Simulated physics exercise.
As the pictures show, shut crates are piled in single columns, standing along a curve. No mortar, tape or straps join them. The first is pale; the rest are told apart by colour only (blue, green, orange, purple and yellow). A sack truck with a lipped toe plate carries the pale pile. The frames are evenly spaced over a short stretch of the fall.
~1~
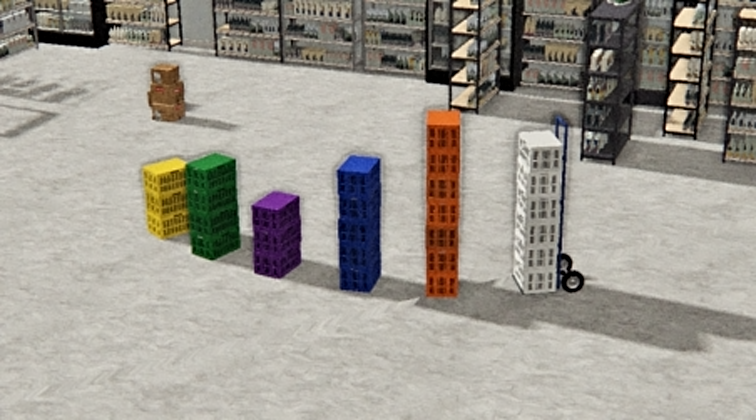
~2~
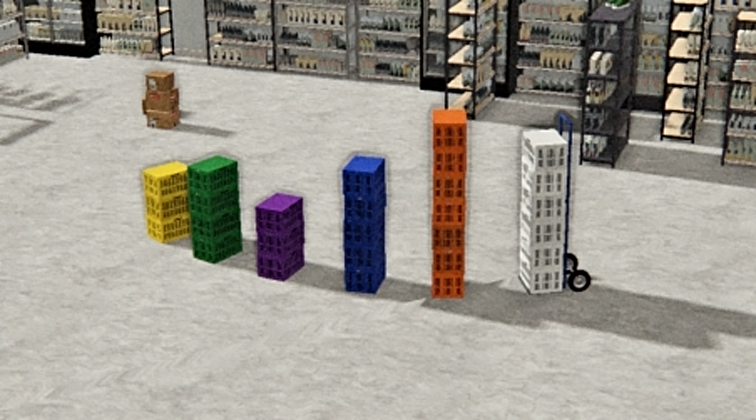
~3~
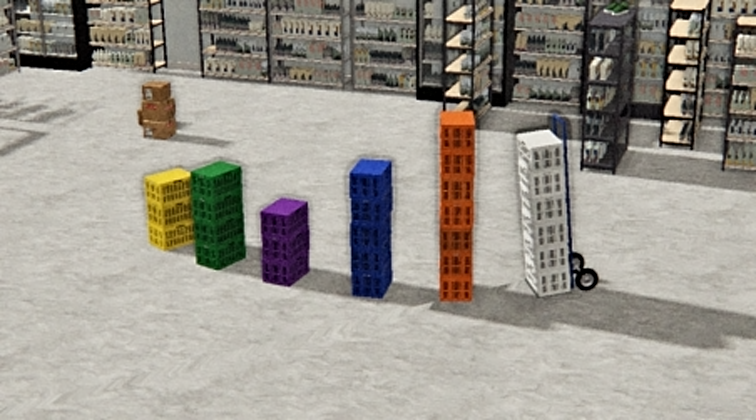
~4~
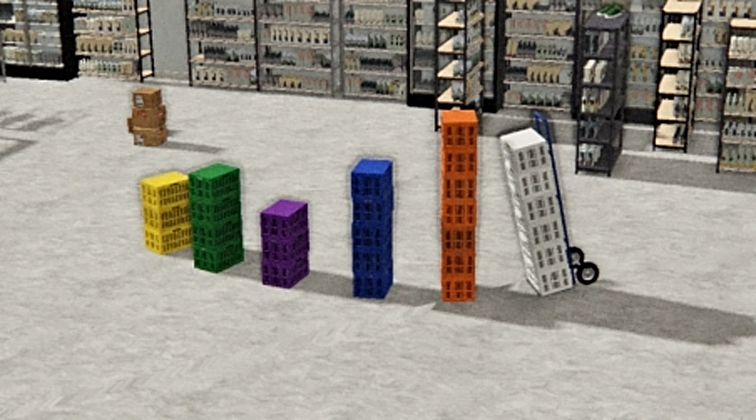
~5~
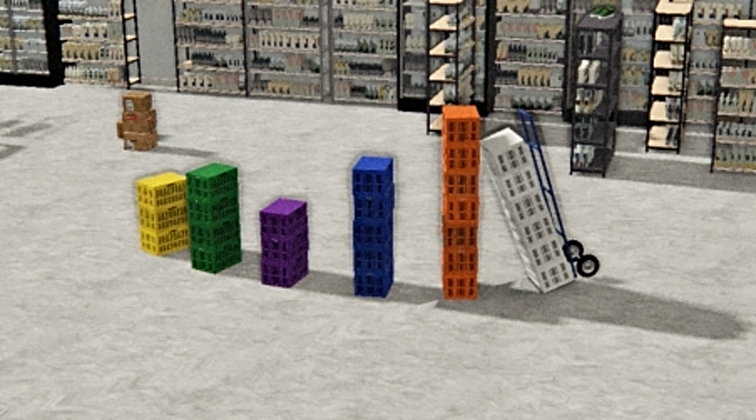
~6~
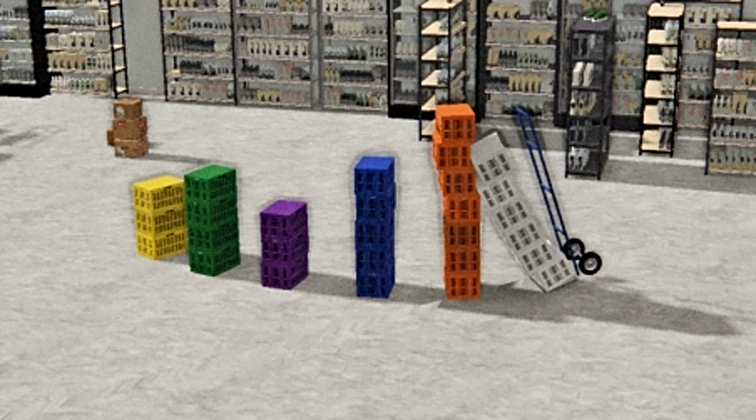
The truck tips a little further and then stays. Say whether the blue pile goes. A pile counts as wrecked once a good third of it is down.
That pile comes down.
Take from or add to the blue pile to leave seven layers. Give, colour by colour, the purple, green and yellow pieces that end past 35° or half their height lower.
By colour: Purple 2, green 3, yellow 2.
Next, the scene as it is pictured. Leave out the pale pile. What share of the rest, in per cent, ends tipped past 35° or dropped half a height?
About 90 per cent.
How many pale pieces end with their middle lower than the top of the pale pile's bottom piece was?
4 pale pieces.
Just after the last frame, 6 of the pale pile down; none of the 5 blue crates down (2 of 22 in all colours); top blue crate tilted barely; top orange crate tilted clearly, about its own height lower.
A moment on, 6 of the pale pile down; 5 of the 5 blue crates down (14 of 22 in all colours); top blue crate tilted well over, some two heights lower; top orange crate on its side.
When it is over, 6 of the pale pile down; 5 of the 5 blue crates down (20 of 22 in all colours); top blue crate on its side; top orange crate on its side. In pixels of the last frame, middles, top blue crate near (145, 270), top orange crate near (182, 286).
